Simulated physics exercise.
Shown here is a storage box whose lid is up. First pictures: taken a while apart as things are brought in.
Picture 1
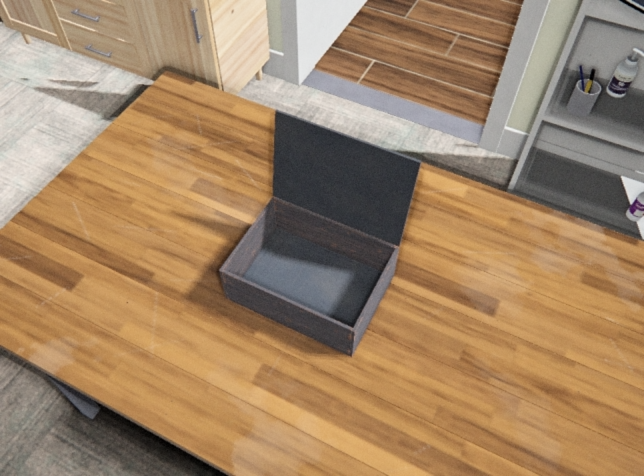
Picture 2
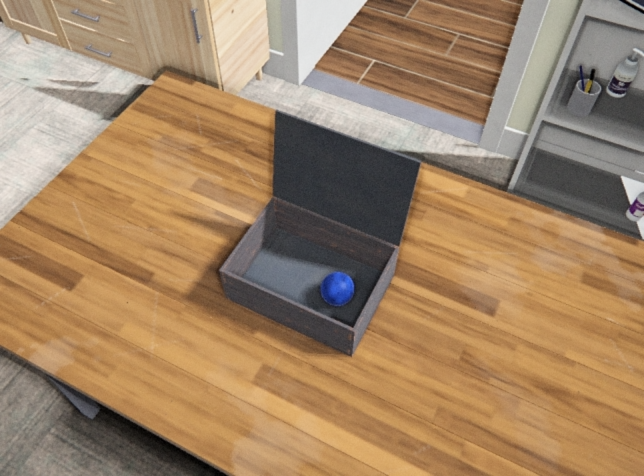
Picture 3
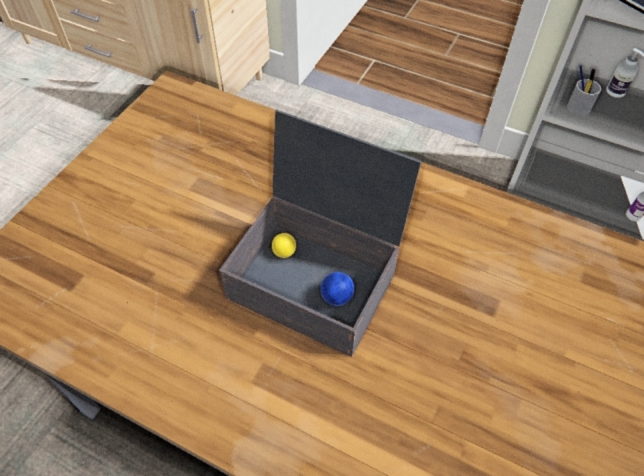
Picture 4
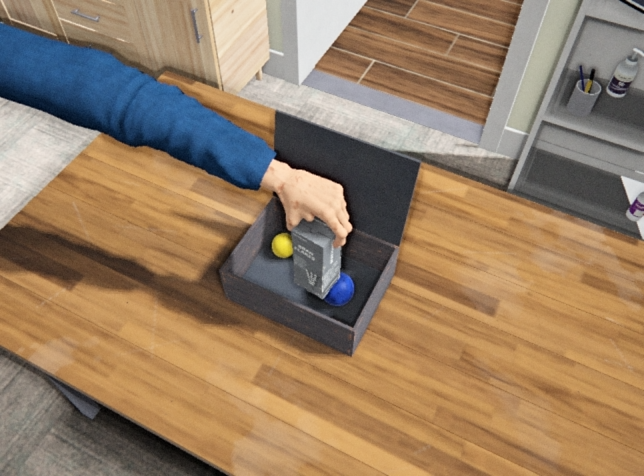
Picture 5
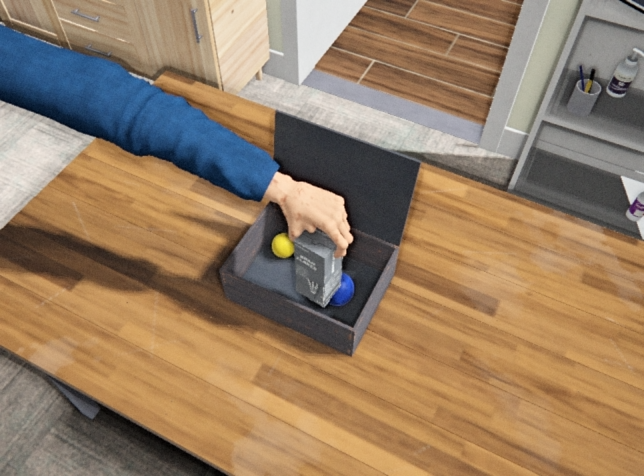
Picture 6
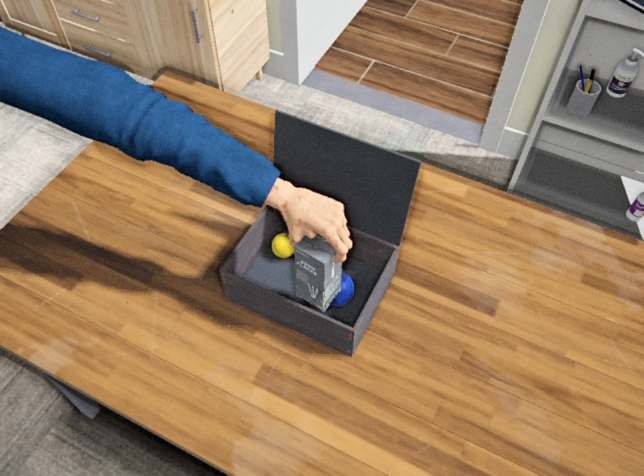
A blue ball, then a yellow ball appear in an open box before a hand lowers a grey carton between them.
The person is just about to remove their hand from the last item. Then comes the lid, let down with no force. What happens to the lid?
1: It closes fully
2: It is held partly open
Option 1: It closes fully.
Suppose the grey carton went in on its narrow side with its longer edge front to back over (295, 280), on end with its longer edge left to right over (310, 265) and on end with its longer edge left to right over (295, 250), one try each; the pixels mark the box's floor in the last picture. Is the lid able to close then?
The first placement leaves the lid fully closed, the second partly open, and the third fully closed.
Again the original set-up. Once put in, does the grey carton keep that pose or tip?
It ends up leaning.
Then, 0.50 s on from there, grey carton turned 62° from how it was put near (300, 274); blue ball shifted about its own width.
Then, 1.40 s on from there, lid 73° above the rim; grey carton on its side near (287, 274); blue ball shifted about its own width.
Then, 1.90 s on from there, lid 24° above the rim; grey carton on its side near (287, 274); blue ball shifted about its own width.
In the end, lid shut; toppled in the box, grey carton; moved from the start, blue ball; yellow lemon unmoved. At the end, from the last picture's camera, grey carton near (287, 274).
